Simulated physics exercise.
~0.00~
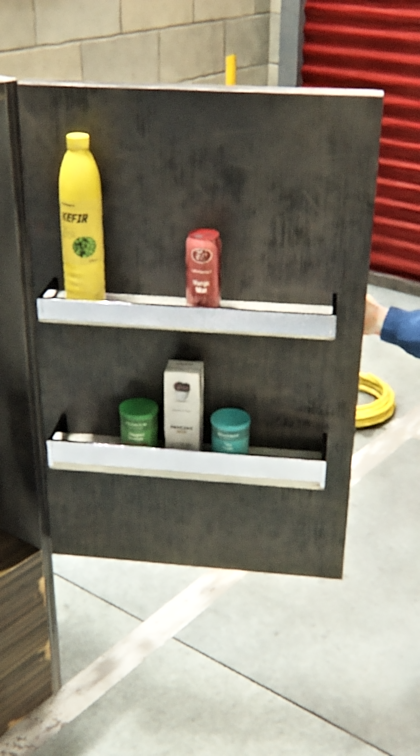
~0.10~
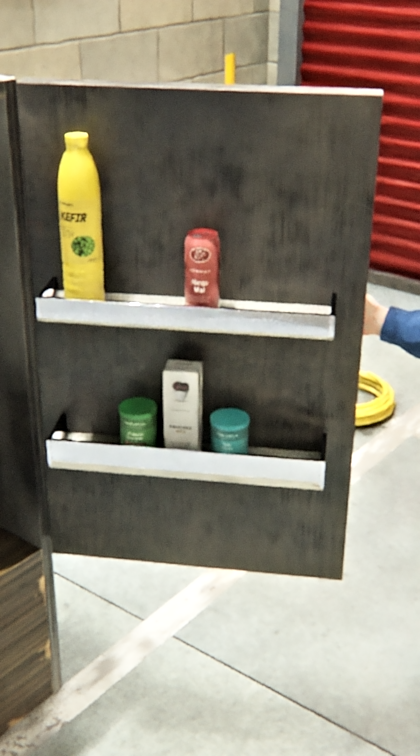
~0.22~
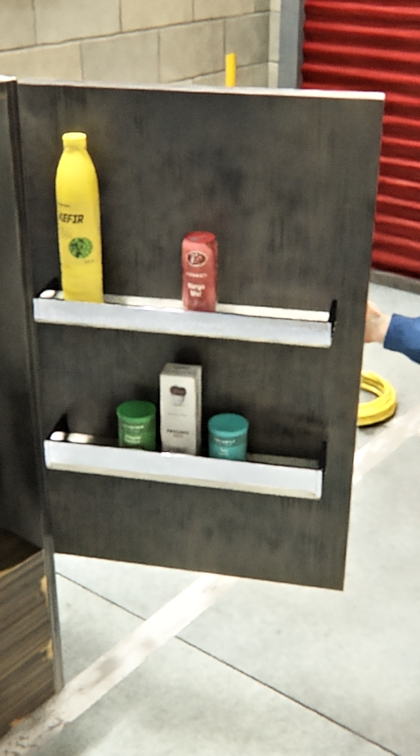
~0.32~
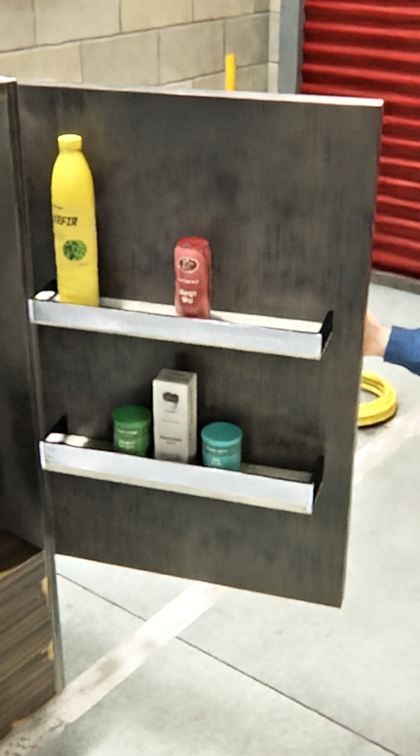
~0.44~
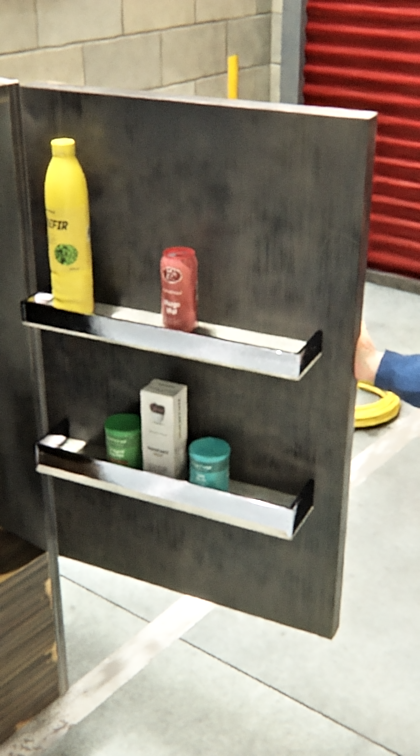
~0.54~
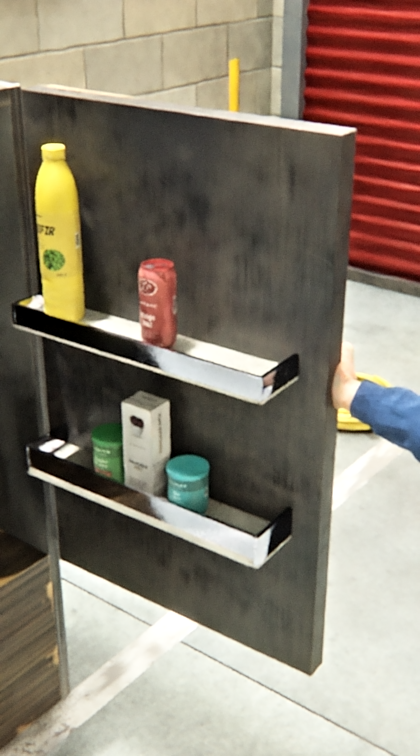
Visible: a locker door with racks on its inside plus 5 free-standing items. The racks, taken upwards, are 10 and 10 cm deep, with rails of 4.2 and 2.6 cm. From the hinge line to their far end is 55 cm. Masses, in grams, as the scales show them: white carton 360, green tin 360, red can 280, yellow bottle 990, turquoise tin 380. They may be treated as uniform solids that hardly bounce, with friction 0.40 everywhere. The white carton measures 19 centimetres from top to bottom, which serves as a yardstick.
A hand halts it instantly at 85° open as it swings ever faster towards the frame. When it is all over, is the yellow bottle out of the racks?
It is still on board.
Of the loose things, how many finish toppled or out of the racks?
I get 1.
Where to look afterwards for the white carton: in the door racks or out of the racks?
White carton: Goes out of bounds.
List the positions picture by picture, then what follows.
In the first picture, door 120° open; yellow bottle (82, 222); white carton (184, 412).
In the second picture, door 119° open; red can (202, 272); turquoise tin (229, 438).
In the third picture, door 116° open; white carton (181, 416); green tin (137, 431).
In the fourth picture, door 111° open; red can (193, 282); turquoise tin (222, 453).
In the fifth picture, door 102° open; white carton (165, 434); green tin (125, 445).
In the sixth picture, door 93° open; yellow bottle (59, 235); red can (158, 306).
After 0.64 s, door 85° open; white carton slid 2 cm; red can slid 2 cm.
After 1.24 s, door 85° open; white carton on its side; green tin slid 2 cm.
After 1.54 s, door 85° open; white carton now out of the racks; green tin slid 2 cm.
After 1.74 s, door 85° open; green tin slid 2 cm.
At rest (1.9 s), out of the racks, white carton; the other 4 in place, give or take 5 cm. In the last view, yellow bottle near (50, 237).
